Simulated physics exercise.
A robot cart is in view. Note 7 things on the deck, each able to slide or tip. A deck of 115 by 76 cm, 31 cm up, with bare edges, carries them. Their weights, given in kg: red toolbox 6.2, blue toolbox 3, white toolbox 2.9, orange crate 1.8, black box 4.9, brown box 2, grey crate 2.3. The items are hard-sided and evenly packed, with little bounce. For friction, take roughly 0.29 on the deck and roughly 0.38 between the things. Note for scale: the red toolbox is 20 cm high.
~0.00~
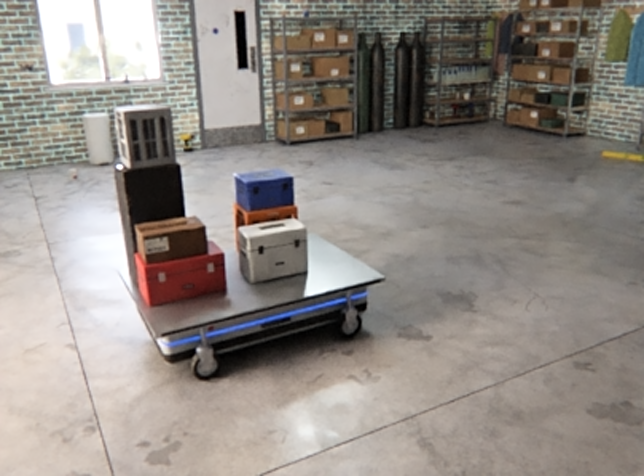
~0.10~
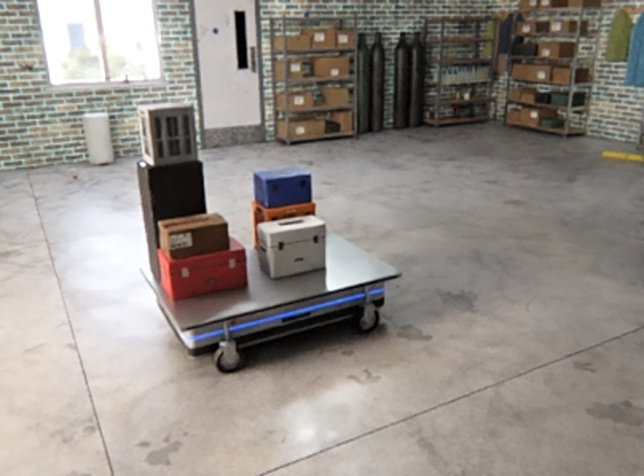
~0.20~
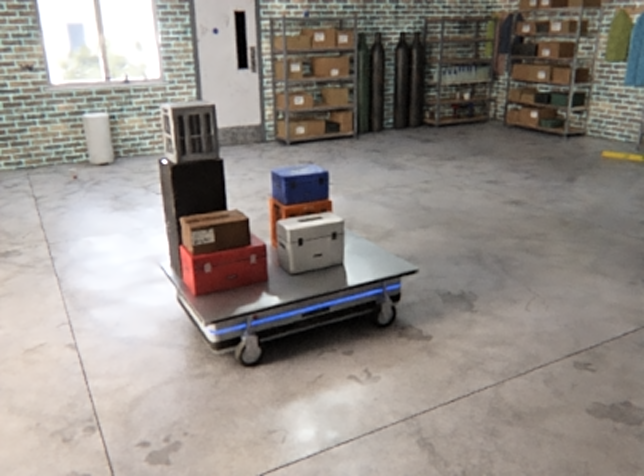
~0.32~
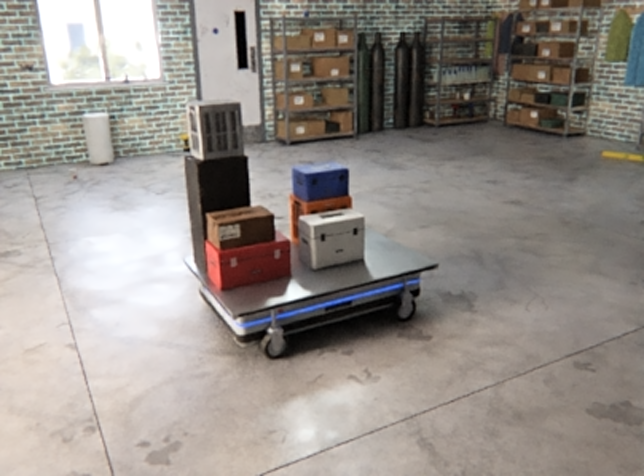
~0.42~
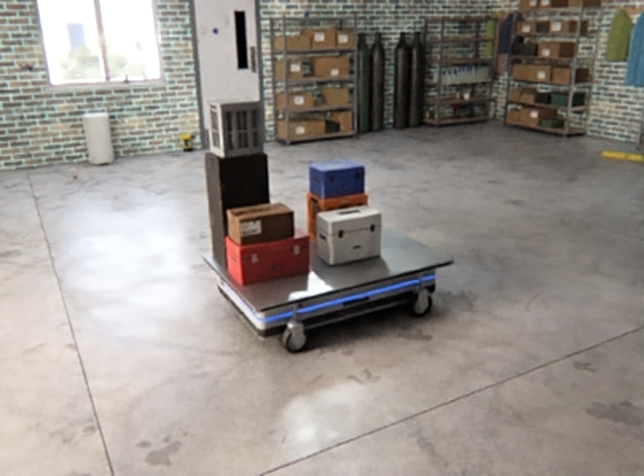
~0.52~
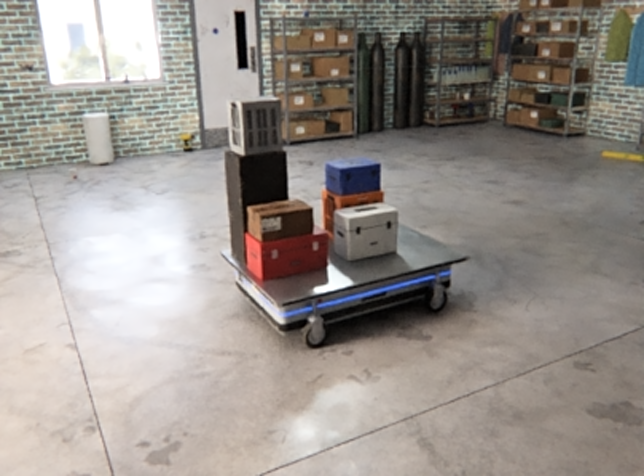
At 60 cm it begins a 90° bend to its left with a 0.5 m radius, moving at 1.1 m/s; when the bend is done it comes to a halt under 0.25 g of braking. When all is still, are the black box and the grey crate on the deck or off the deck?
One by one: The black box avoids being ejected, the grey crate avoids being ejected.
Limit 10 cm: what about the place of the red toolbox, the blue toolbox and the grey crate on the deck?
Well, the red toolbox remains where it was; the blue toolbox winds up somewhere else; and the grey crate remains where it was.
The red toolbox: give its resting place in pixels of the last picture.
Its centre ends close to (319, 191) in the last view.
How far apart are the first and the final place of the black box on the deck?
I'd put it at about 0 centimetres.
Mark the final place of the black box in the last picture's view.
It winds up close to (292, 170).
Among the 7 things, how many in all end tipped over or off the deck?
In all, 1.
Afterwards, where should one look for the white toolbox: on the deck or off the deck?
When everything stops, the white toolbox is out of bounds.
Around 0.92 s, cart has run 101 cm, turned 30°; blue toolbox shifted 22 cm; orange crate shifted 18 cm; white toolbox shifted 15 cm.
Around 1.22 s, cart has run 134 cm, turned 68°; white toolbox now off the deck; blue toolbox shifted 49 cm; orange crate shifted 43 cm.
Around 1.52 s, cart has run 167 cm, turned 90°; orange crate at 4° to upright; blue toolbox at 4° to upright.
Finally (2.4 s), off the deck, white toolbox; not toppled but over 10 cm from the start, blue toolbox and orange crate; the other 4 still in place (within 10 cm). In the last view, black box near (292, 170), grey crate near (288, 105).
